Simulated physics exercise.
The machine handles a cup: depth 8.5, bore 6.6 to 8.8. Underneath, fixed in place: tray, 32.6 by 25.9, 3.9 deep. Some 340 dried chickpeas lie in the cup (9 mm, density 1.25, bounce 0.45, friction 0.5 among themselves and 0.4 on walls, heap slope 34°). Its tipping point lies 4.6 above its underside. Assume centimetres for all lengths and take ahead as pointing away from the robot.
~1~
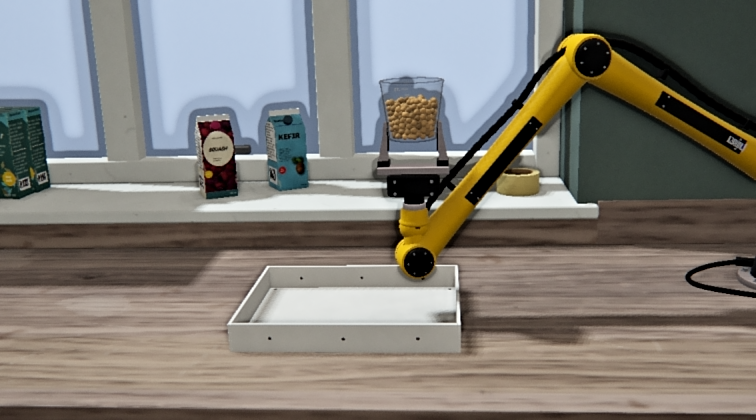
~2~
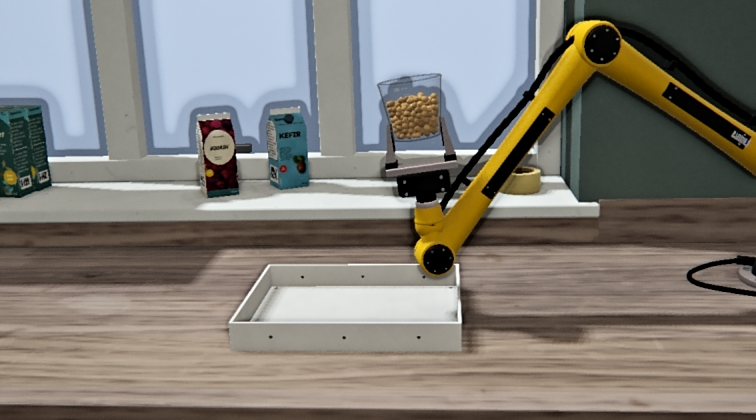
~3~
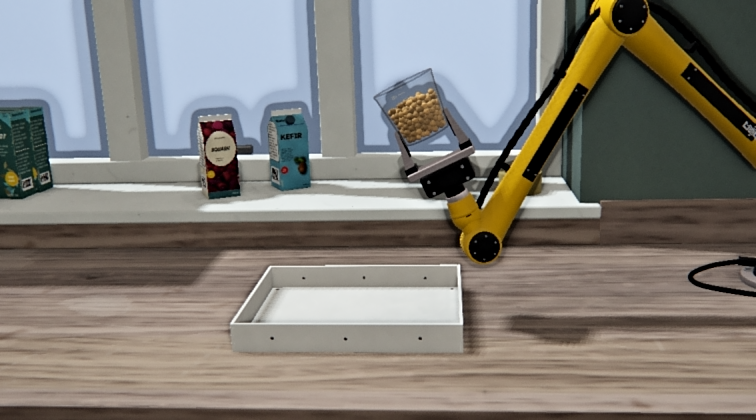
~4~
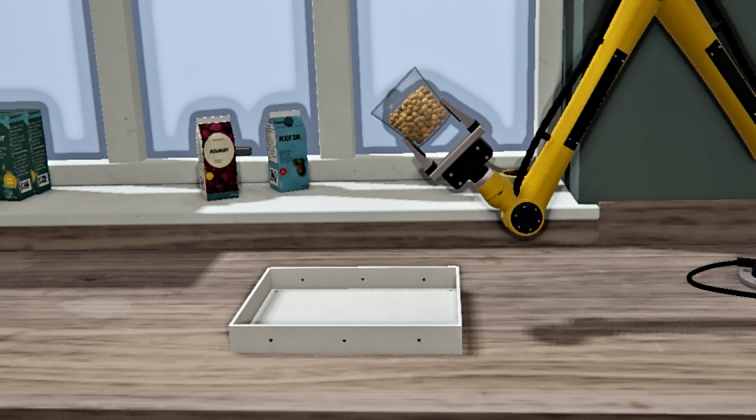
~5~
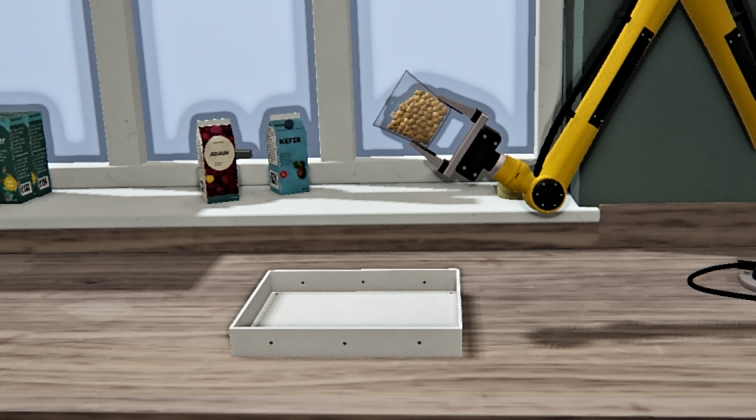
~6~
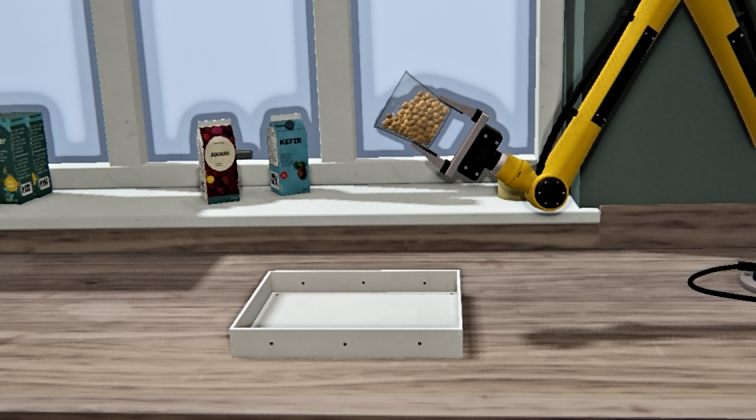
The clip opens with a yellow robotic arm holding a clear cup of chickpeas upright above a white tray on a wooden surface. The arm shifts right as it tilts the cup steadily to the left, and then it barely moves, with the chickpeas still inside the steeply leaning cup.
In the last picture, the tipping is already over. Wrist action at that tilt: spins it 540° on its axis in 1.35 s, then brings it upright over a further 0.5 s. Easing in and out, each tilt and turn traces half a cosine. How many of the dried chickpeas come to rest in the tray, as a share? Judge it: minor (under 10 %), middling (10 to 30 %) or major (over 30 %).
Judged minor.
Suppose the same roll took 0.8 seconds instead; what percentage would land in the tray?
Around 0 %.
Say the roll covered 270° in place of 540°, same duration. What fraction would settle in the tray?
In that case some 0 per cent.
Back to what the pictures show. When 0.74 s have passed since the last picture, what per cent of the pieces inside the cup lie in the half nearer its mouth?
35 per cent, roughly.
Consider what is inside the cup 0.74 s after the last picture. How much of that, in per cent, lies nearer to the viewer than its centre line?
Some 60 percent of the contents is nearer the viewer than the centre line.
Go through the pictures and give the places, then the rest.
In the first frame, cup middle at (412, 111), upright; upper third of the load around (412, 106), from x 390 to 435, top at y 100; 337 in the cup.
In the second frame, cup middle at (413, 109), tipped 7°; upper third of the load around (417, 104), from x 390 to 435, top at y 95.
In the third frame, cup middle at (415, 110), tipped 25°; upper third of the load around (420, 104), from x 390 to 445, top at y 90.
In the fourth frame, cup middle at (414, 111), tipped 45°; upper third of the load around (420, 103), from x 390 to 445, top at y 90.
In the fifth frame, cup middle at (415, 113), tipped 57°; upper third of the load around (421, 106), from x 390 to 445, top at y 95.
In the sixth frame, cup middle at (416, 114), tipped 58°; upper third of the load around (423, 108), from x 385 to 445, top at y 95; 337 in the cup.
Then, 0.74 s later, tipped 58°, highest piece 36 above the table; 337 in the cup.
Then, 1.48 s later, tipped 49°, highest piece 36 above the table; 334 in the cup, 3 in the tray.
Then, 2.05 s later, upright, highest piece 36 above the table; 334 in the cup, 3 in the tray.
Then, 2.75 s later, upright, highest piece 36 above the table; 334 in the cup, 3 in the tray.
At rest, 334 in the cup, 3 in the tray. That is 1 % in the tray.
